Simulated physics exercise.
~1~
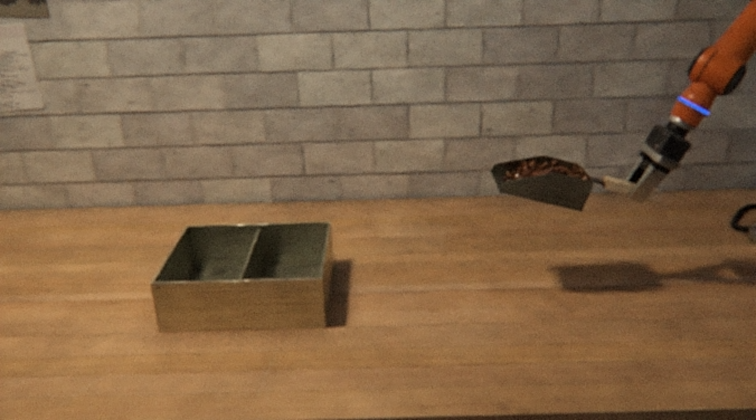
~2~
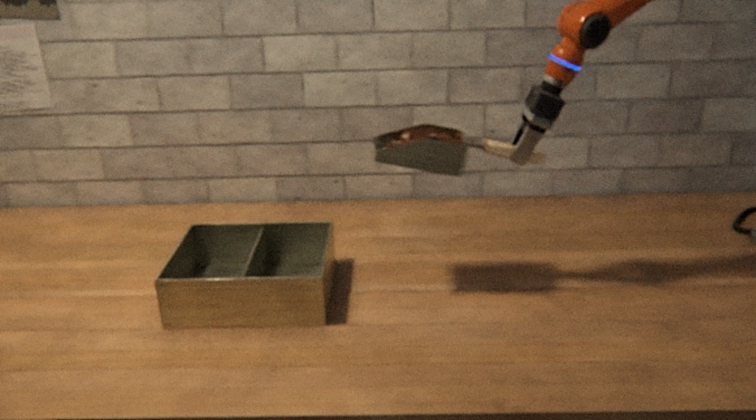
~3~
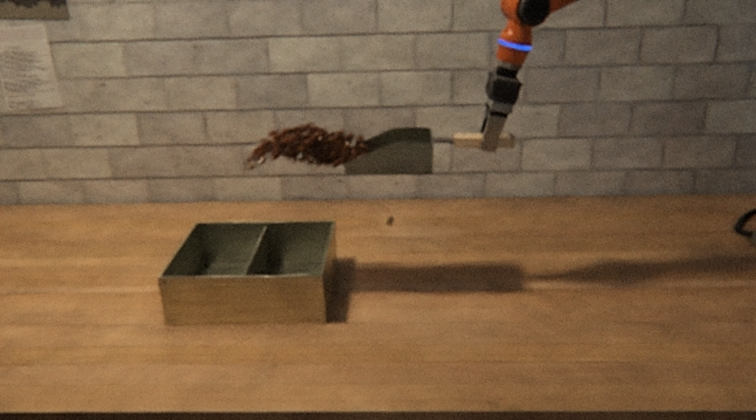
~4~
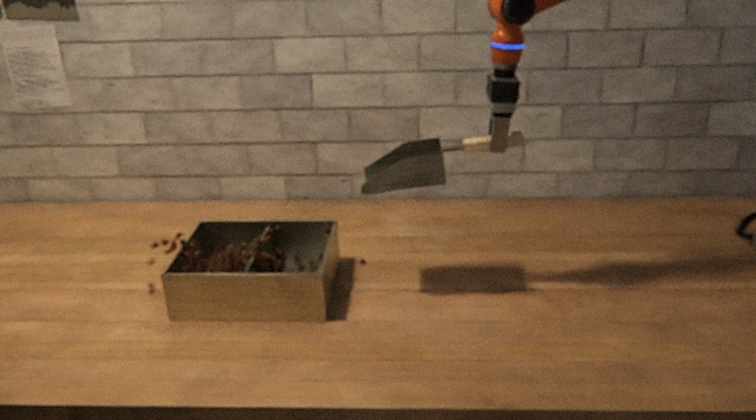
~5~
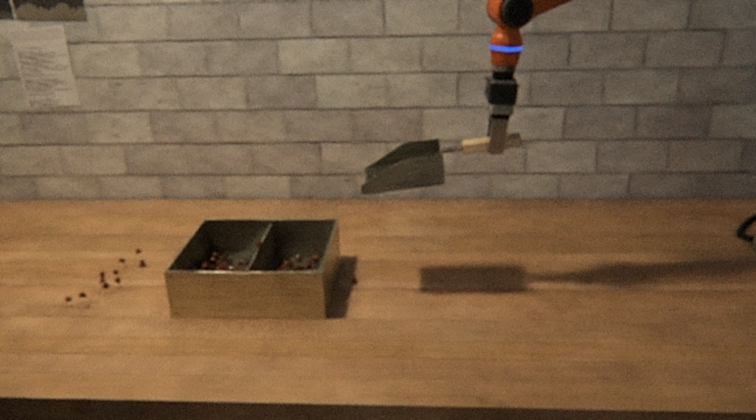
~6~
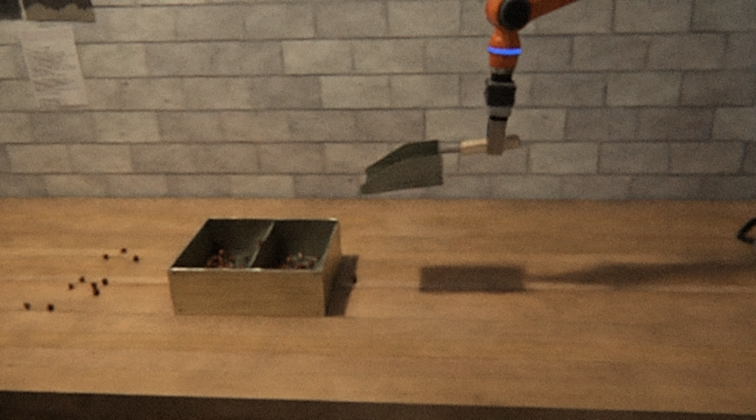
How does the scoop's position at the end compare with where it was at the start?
The scoop starts well off to the right of the divided box and ends further left, closer to the box but still held in the air to its right.
